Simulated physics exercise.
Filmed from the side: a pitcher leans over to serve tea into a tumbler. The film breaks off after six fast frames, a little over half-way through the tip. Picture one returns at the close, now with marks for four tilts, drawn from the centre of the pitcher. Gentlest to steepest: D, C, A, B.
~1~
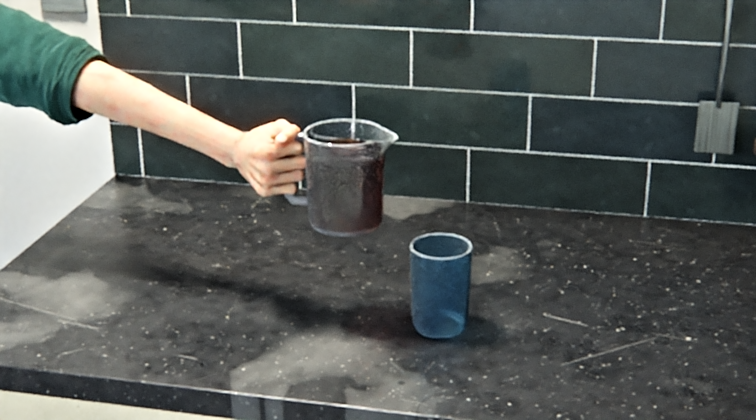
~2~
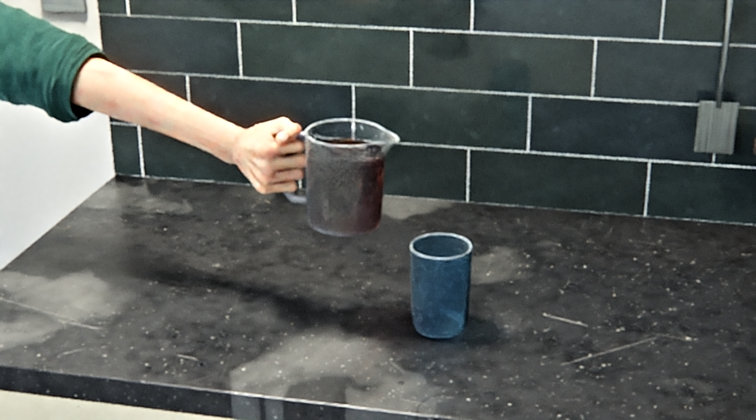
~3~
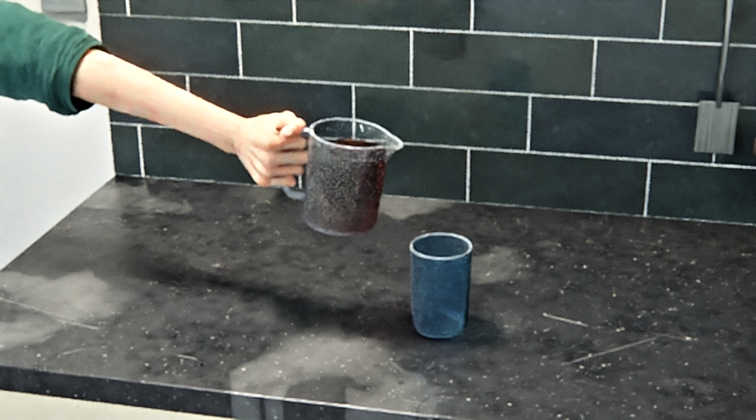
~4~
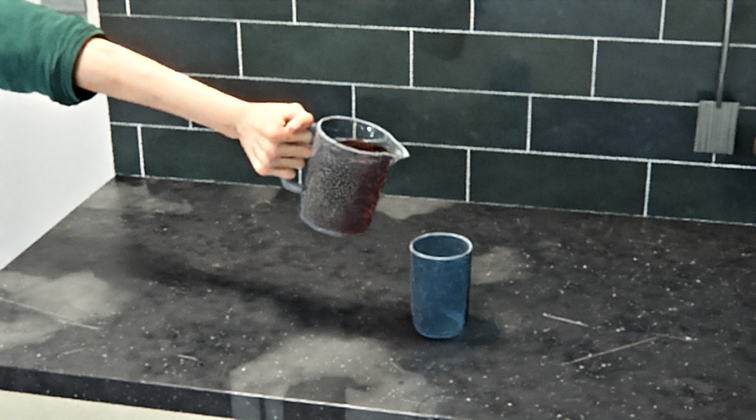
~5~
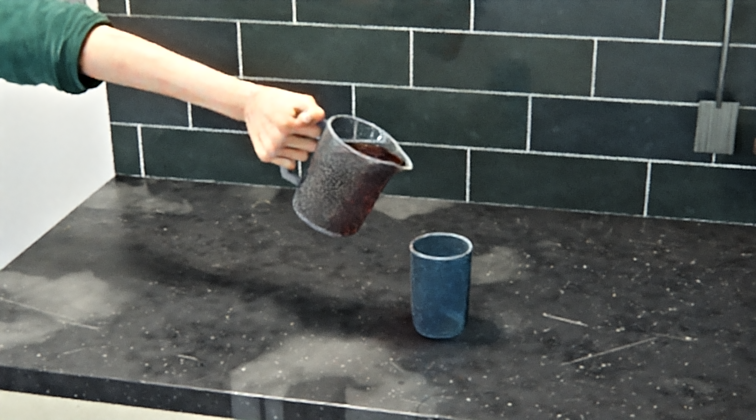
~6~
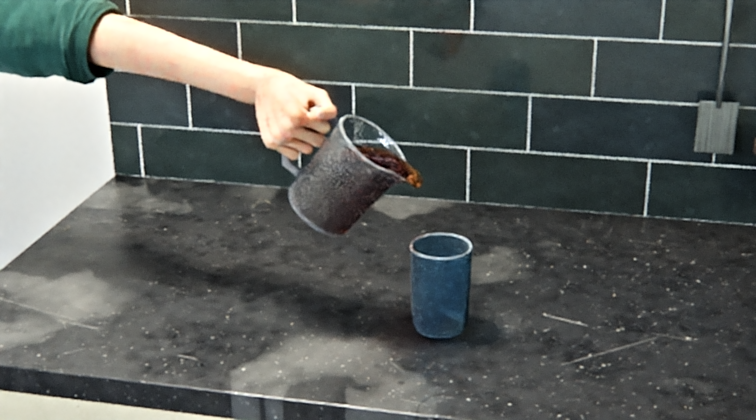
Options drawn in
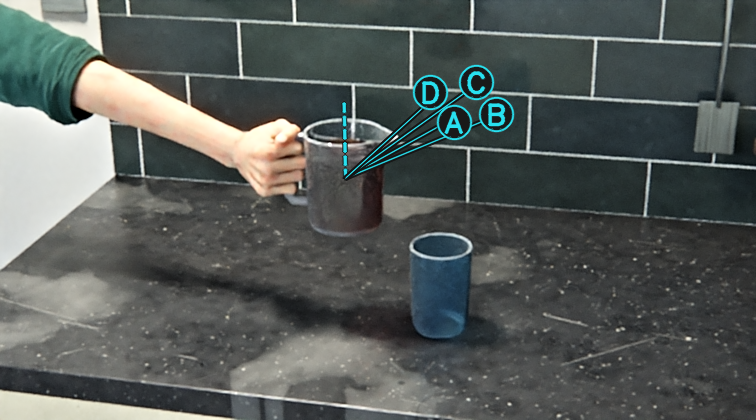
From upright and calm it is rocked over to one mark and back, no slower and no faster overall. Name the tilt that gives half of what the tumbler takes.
A is best.
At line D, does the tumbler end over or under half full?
Under half.
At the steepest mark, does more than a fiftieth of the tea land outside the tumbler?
No.
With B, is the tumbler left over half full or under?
Over.
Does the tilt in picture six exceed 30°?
Yes, it does.
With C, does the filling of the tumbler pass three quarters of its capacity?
No, less.
In cyan, A at (436, 127); B at (481, 122); C at (463, 93); D at (421, 108).
For line A, the tumbler ends with about 50 % of what it can hold.
For line B, the tumbler ends with about 65 % of what it can hold.
For line C, the tumbler ends with about 36 % of what it can hold.
For line D, the tumbler ends with about 26 % of what it can hold.
